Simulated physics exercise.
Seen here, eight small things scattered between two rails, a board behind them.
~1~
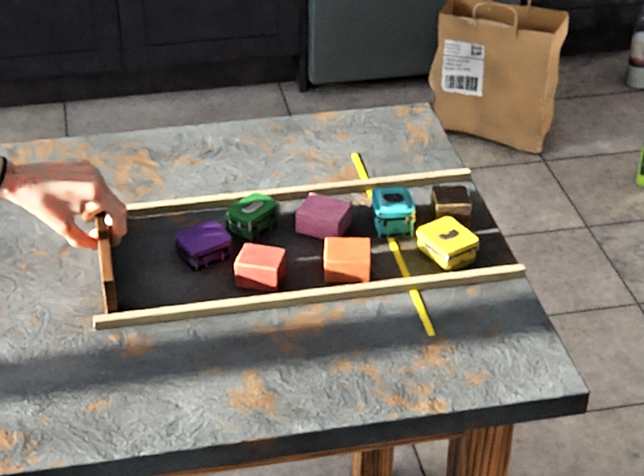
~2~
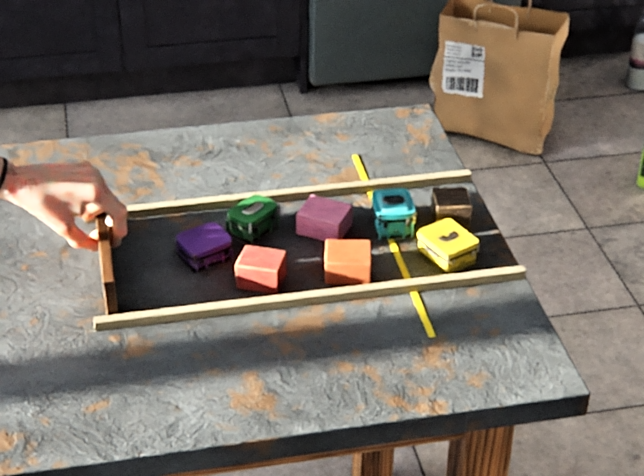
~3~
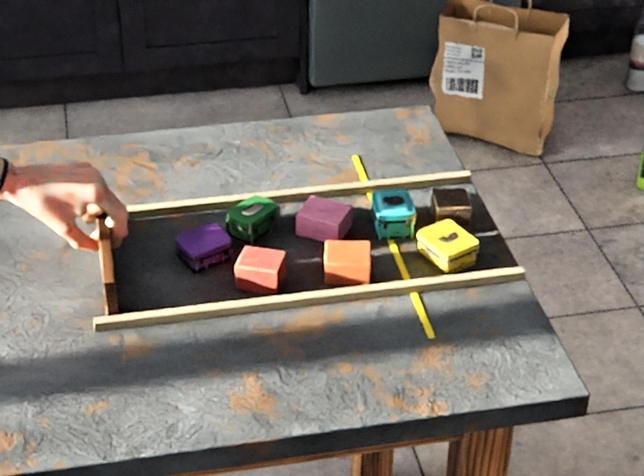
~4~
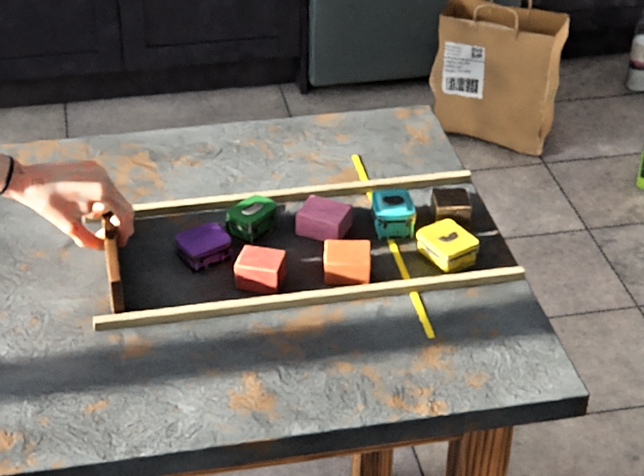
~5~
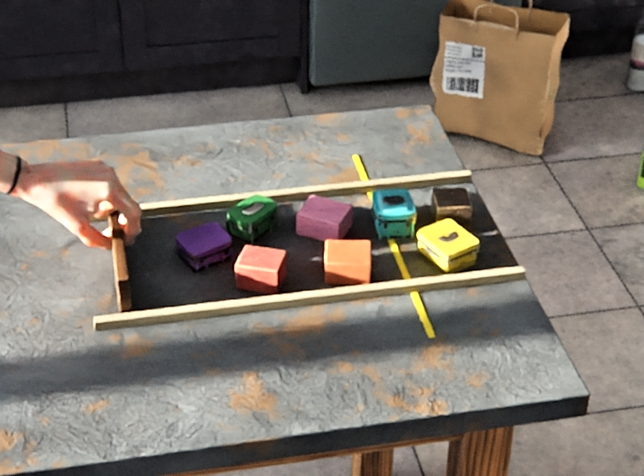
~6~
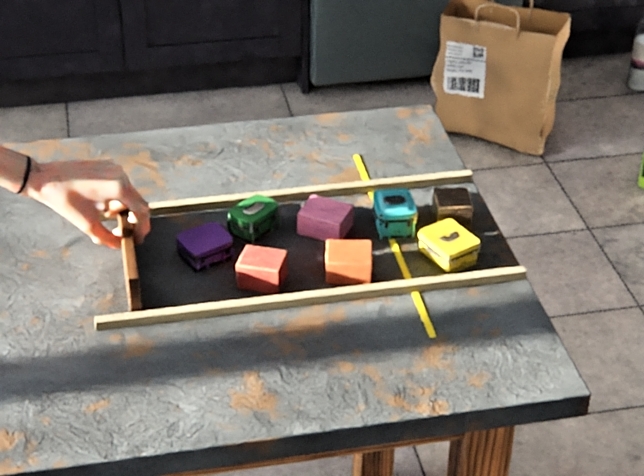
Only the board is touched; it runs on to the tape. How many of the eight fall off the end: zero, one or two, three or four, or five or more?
Outcome: The number that fall off is one or two.
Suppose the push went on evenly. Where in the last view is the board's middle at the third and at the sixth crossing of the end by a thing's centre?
About (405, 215), then (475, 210).
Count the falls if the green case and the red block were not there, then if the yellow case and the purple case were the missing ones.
It would be 0 and 1.
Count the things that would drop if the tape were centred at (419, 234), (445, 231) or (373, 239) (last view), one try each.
In that order 3, 4 and 1.
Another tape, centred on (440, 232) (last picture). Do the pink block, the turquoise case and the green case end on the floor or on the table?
The pink block holds on; the turquoise case is lost; the green case remains up.
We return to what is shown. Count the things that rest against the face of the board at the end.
3 of them.
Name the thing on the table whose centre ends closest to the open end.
It is the yellow case.
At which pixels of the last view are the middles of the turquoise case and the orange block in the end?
About (480, 204), and the other about (463, 244).
A little later, none off yet; black block at rest near (452, 210); yellow case at rest near (448, 247); turquoise case at rest near (394, 214).
Next, none off yet; black block at rest near (452, 210); yellow case at rest near (448, 247); turquoise case shifted a little near (407, 212).
When it is over, the number that fall off is one or two; down, black block.
